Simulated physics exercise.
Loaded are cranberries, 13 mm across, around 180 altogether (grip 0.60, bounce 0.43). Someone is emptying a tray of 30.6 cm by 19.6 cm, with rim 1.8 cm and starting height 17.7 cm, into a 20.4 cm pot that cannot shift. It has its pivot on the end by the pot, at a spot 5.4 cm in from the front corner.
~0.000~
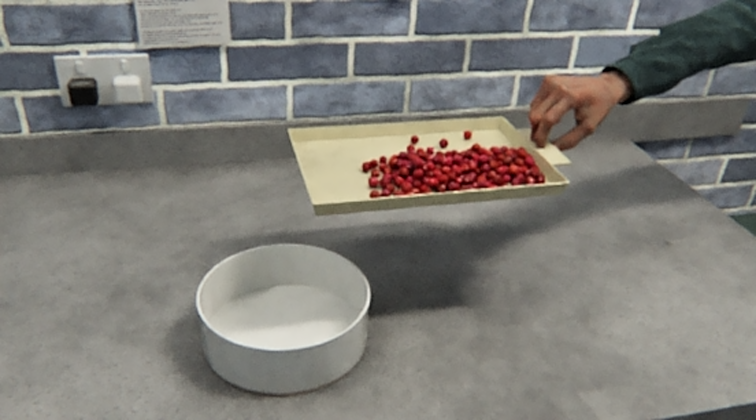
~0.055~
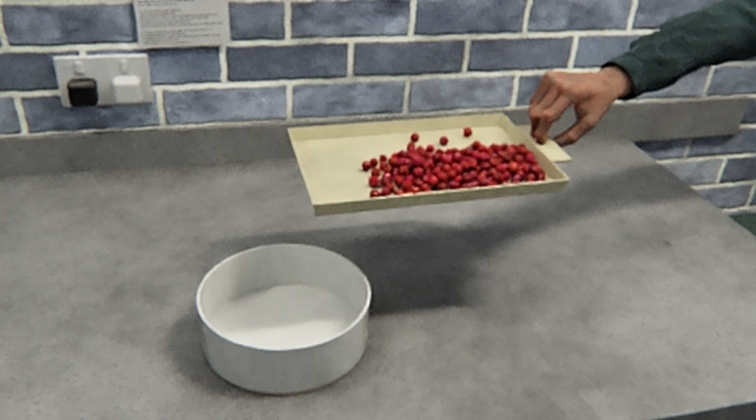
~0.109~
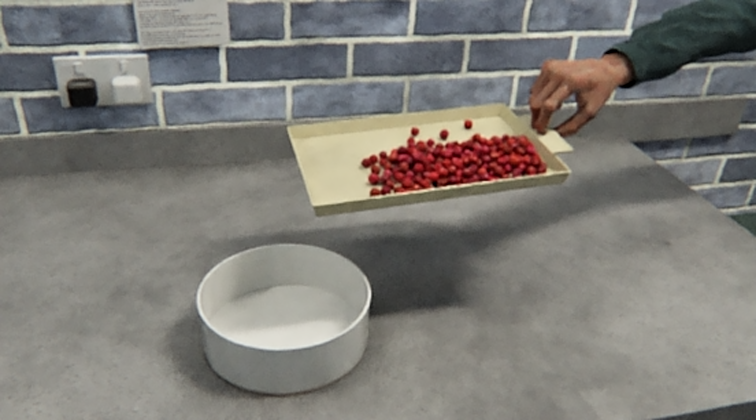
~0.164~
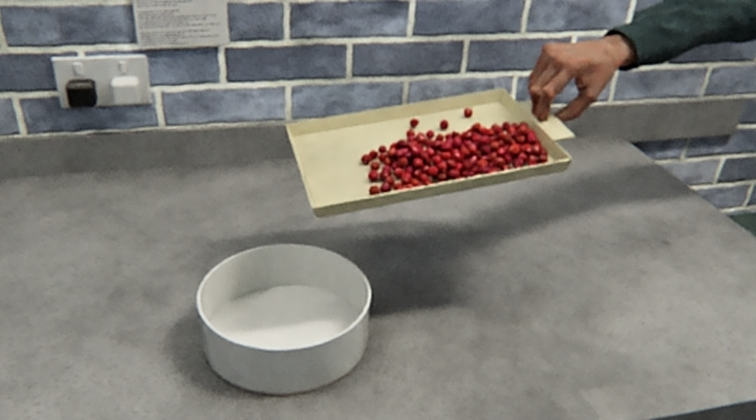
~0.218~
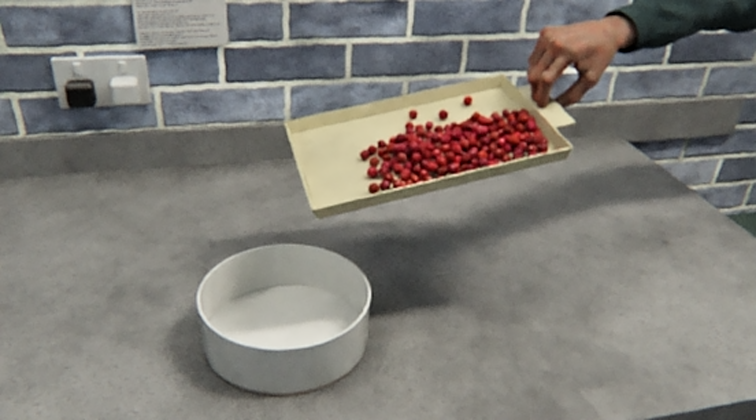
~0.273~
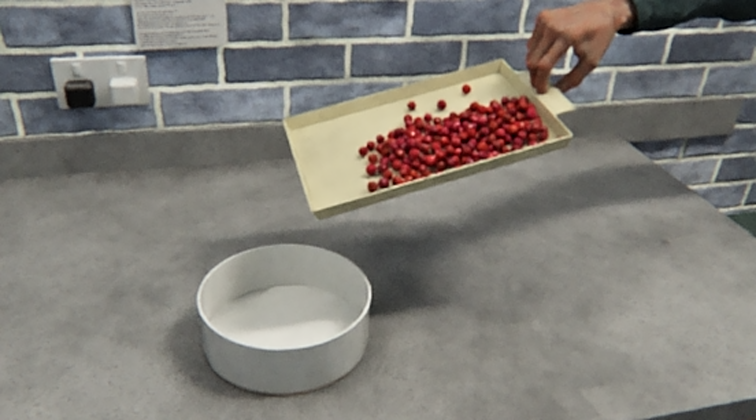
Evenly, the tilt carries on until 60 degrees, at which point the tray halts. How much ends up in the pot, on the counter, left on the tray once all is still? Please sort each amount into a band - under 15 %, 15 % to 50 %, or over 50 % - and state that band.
Pot: 15 % to 50 %; counter: Under 15 %; tray: Over 50 %.
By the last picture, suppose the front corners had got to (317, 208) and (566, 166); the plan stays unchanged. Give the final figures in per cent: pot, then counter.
The pot gets 0 and the counter 10.
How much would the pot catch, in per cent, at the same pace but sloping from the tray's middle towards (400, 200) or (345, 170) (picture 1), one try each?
That would be close to 5 per cent, then close to 20 per cent.
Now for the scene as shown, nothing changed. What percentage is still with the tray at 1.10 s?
It comes to near 75 per cent.
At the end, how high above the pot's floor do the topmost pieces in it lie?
About 2.0 centimetres.
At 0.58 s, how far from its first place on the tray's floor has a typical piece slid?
Roughly 4 cm.
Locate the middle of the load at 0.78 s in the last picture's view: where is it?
My estimate is roughly (373, 141).
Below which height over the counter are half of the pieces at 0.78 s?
Height: Around 26 cm.
Then, at 0.58 s, tilt 37 degrees; the tray holds 100 %, the pot 0 %.
After 0.78 s, tilt 52 degrees; the tray holds 100 %, the pot 0 %.
After 1.10 s, tilt 60 degrees; the tray holds 75 %, the pot 20 %.
In the end, at 2.0 s, pot 30 %, counter 0 %, tray 70 %.
